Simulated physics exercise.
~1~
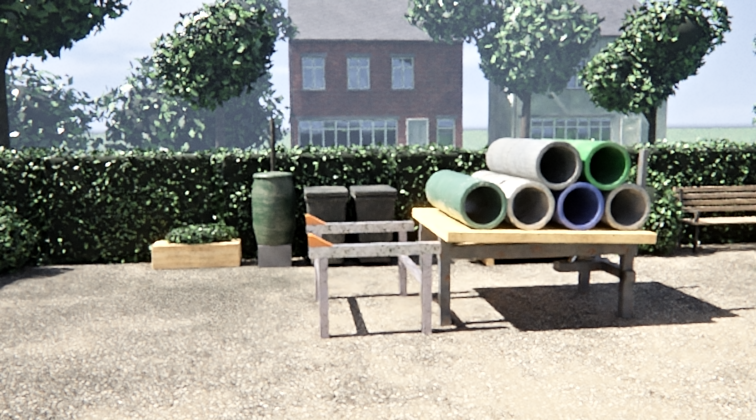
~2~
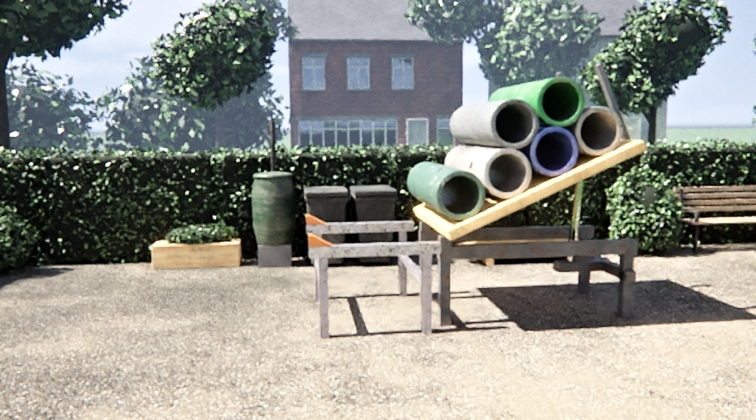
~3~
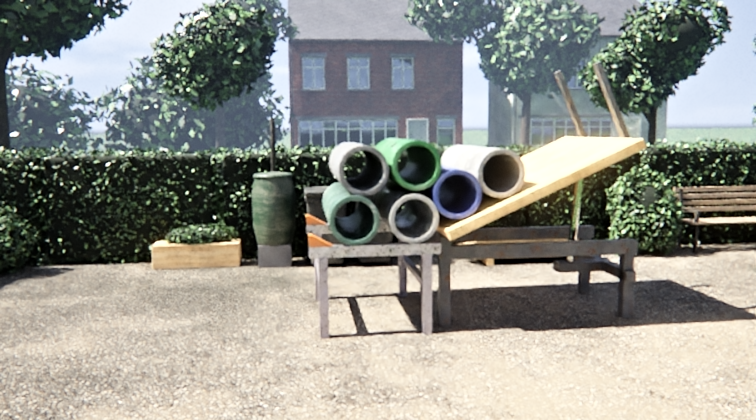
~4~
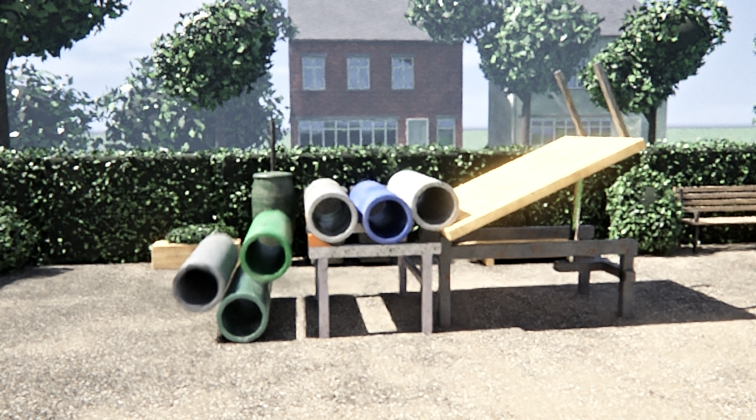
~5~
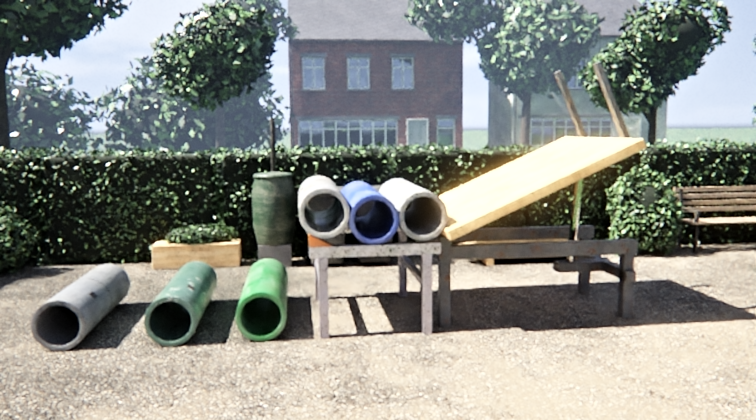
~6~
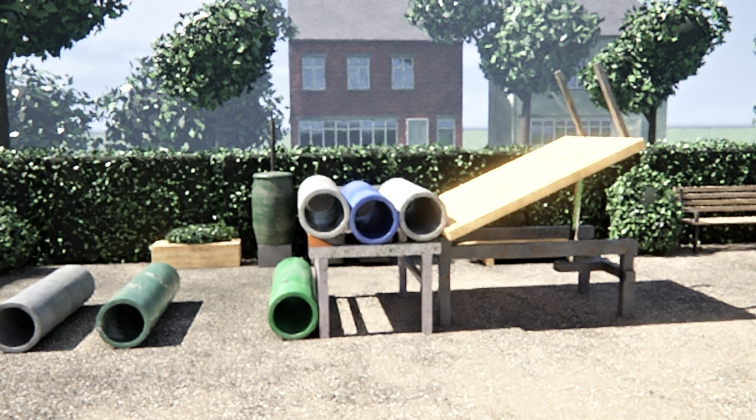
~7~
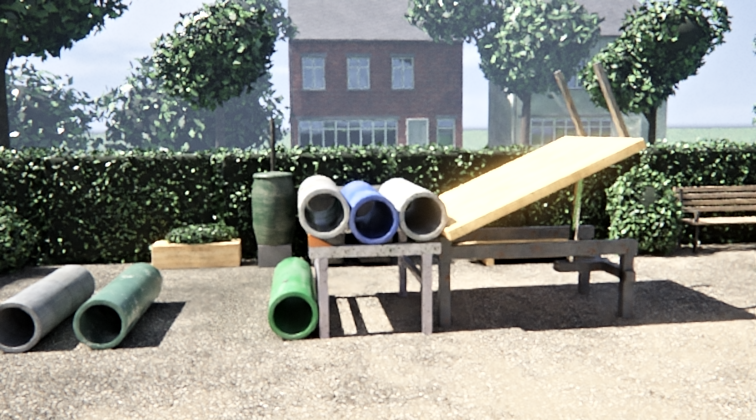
A wooden deck on a grey frame stands on sunlit gravel before a hedge and brick house, seen from a fixed view facing the pipes' open ends. It holds six stacked pipes, including a blue one at the bottom and a bright green one on top, with a low rack to the left. The deck's right side tilts up, and the pipes roll left onto the rack. Three, among them the bright green one, tumble over its far end to the ground. The blue pipe settles between two pale ones on the rack, while the green rests beside its left leg and the other two lie farther left.
